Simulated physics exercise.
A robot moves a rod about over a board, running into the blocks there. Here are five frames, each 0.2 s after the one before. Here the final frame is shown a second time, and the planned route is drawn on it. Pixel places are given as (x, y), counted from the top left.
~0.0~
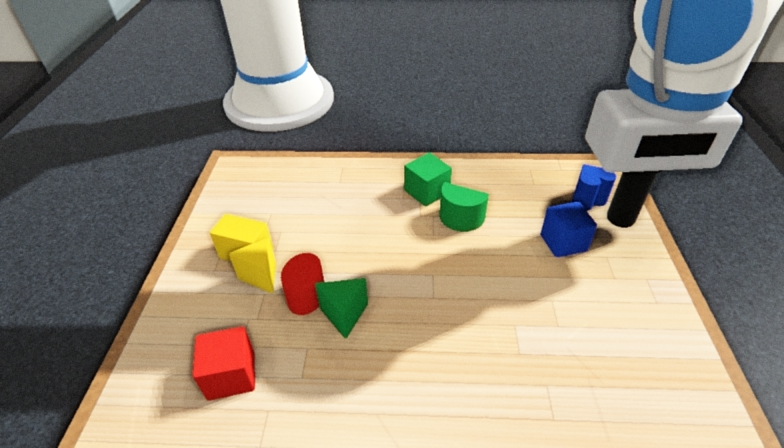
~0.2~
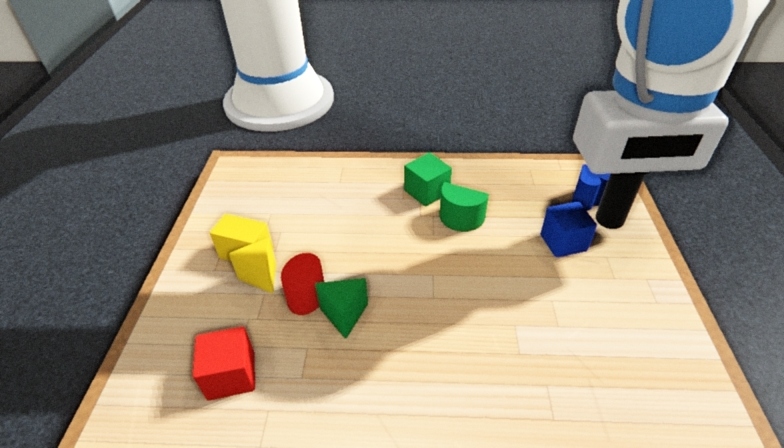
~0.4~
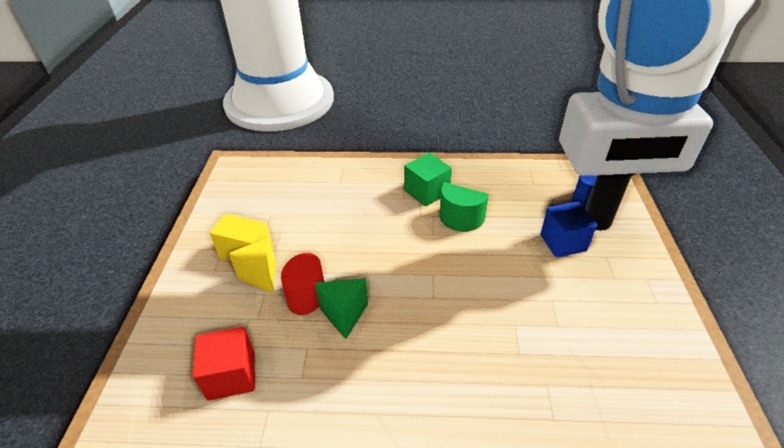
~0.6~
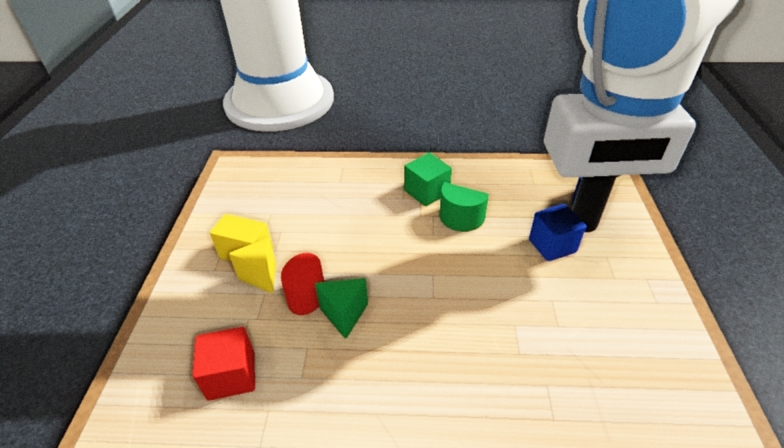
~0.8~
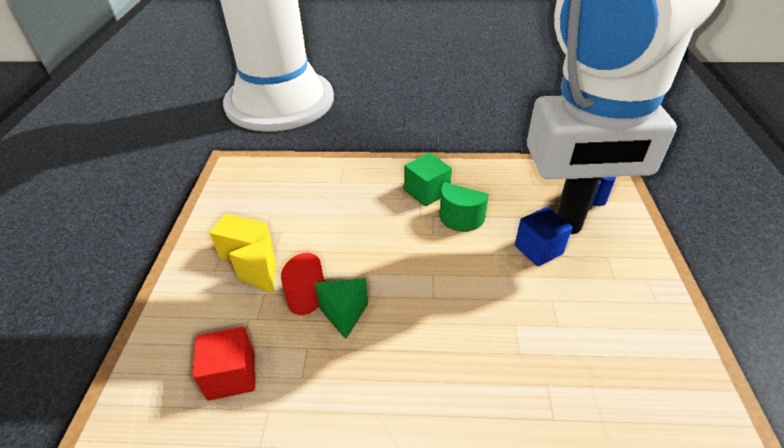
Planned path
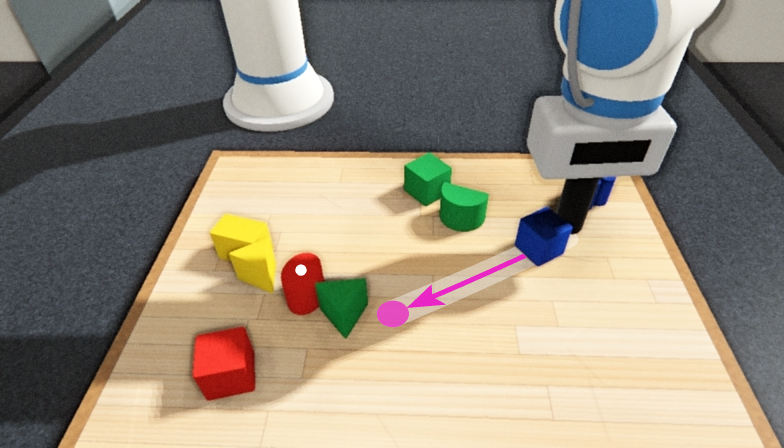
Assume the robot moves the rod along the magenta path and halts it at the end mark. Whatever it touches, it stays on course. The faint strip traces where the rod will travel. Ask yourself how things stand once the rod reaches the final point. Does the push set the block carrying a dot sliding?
The answer is no.
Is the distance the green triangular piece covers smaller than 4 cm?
Yes
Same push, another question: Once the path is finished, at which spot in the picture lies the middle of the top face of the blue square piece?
I'd expect the centre of its top face to be at (353, 293).
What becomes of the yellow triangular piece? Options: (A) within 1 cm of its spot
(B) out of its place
Option A.
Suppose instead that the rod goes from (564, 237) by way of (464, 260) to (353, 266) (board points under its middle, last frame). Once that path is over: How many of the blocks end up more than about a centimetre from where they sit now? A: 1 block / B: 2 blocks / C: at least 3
Option A.
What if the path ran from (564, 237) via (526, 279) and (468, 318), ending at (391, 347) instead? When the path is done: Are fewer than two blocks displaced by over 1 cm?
Going by the path, yes.
The drawn path runs from (564, 237) directly to (393, 314); the dot is on the red elliptical block.
On the path given first. One third of the way, rod at (515, 251); blue square piece at (488, 247).
Two thirds of the way, rod at (456, 277); blue square piece at (423, 272), turned 15° clockwise.
At the end, rod at (393, 303); yellow triangular piece not moved; red elliptical block not moved; green triangular piece at (315, 296), turned 20° anticlockwise; blue square piece at (353, 293), turned 35° clockwise.
